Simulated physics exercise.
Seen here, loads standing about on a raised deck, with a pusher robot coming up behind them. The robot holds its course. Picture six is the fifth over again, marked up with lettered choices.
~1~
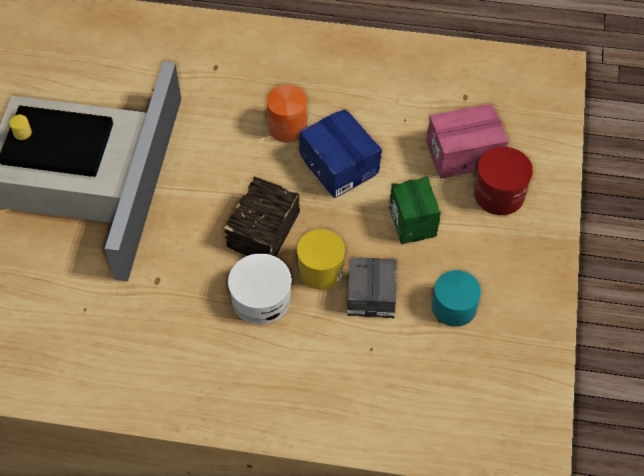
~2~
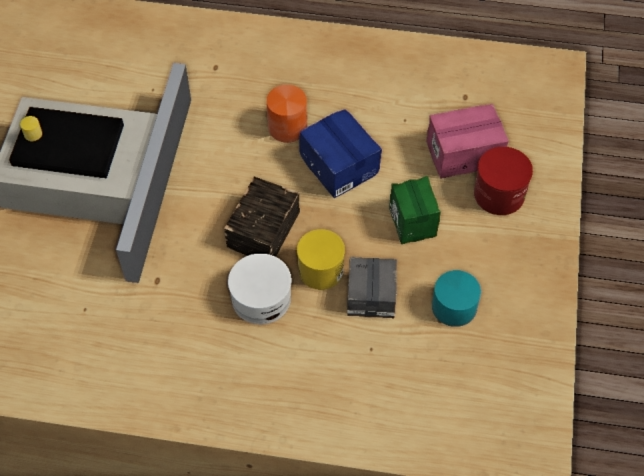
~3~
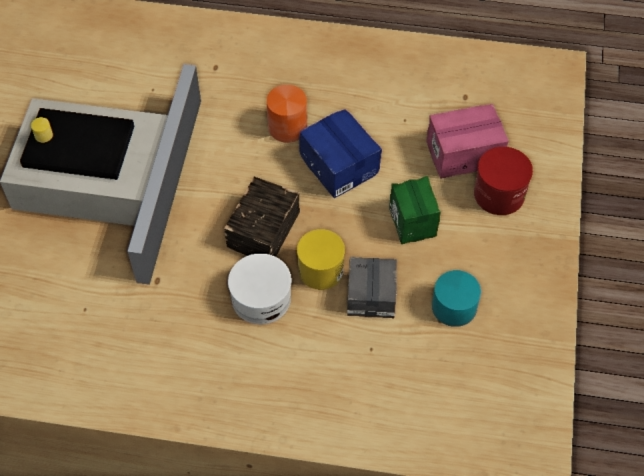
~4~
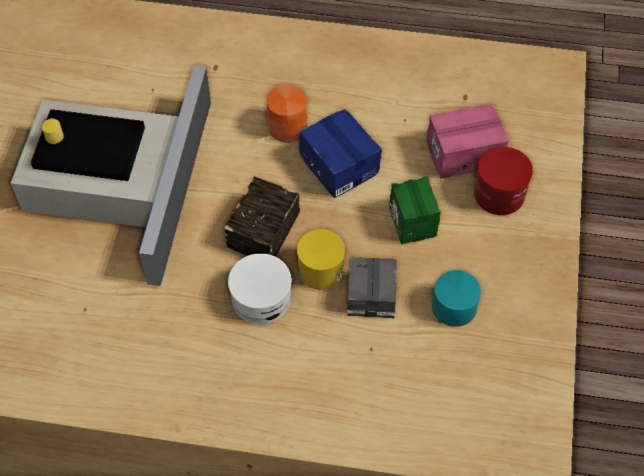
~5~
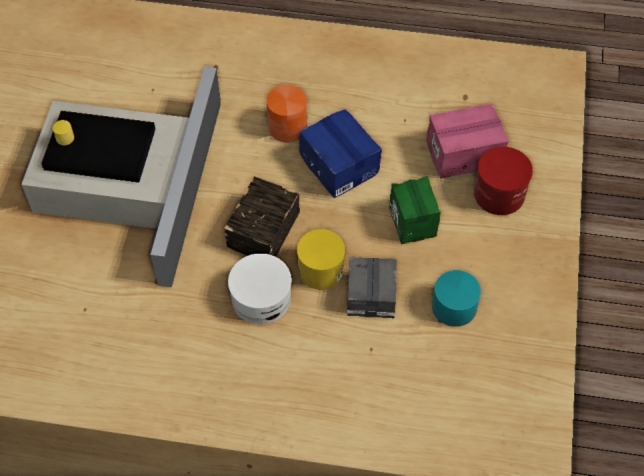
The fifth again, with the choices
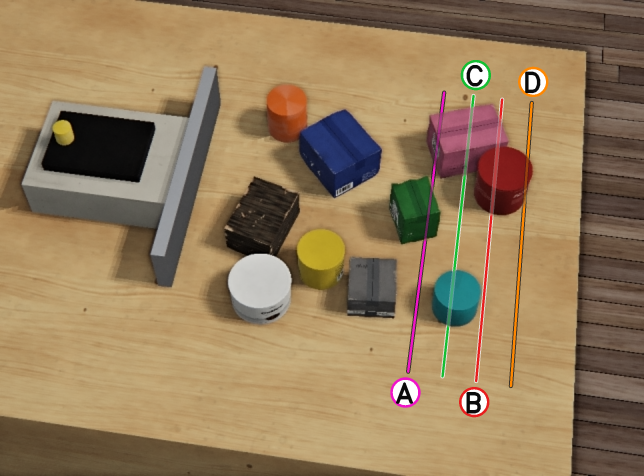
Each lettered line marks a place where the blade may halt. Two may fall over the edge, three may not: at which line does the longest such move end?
At B, and not beyond.
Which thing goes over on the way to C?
The turquoise canister goes over.
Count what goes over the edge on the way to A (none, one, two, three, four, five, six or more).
By then, none.
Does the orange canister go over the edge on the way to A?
By then, no.
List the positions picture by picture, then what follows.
In the first picture, grey parcel (372, 288); blue box (340, 153); green parcel (414, 210).
In the second picture, robot (74, 142); orange canister (287, 114).
In the third picture, robot (86, 143); yellow pail (321, 260).
In the fourth picture, robot (96, 145); turquoise canister (456, 298).
In the fifth picture, robot (107, 146); white pail (260, 289); grey parcel (372, 288); blue box (340, 153).
On the copy, A at (428, 221); B at (490, 229); C at (459, 225); D at (522, 233).
On B. First, robot (213, 159); orange canister (337, 114); white pail (313, 296).
Then, robot (325, 173); turquoise canister (531, 302); pink parcel (504, 135).
Finally, robot (408, 184); turquoise canister over the edge; red pail (582, 194); one fallen.
By contrast, A is within the limit but short; C is within the limit but short; D drops six.
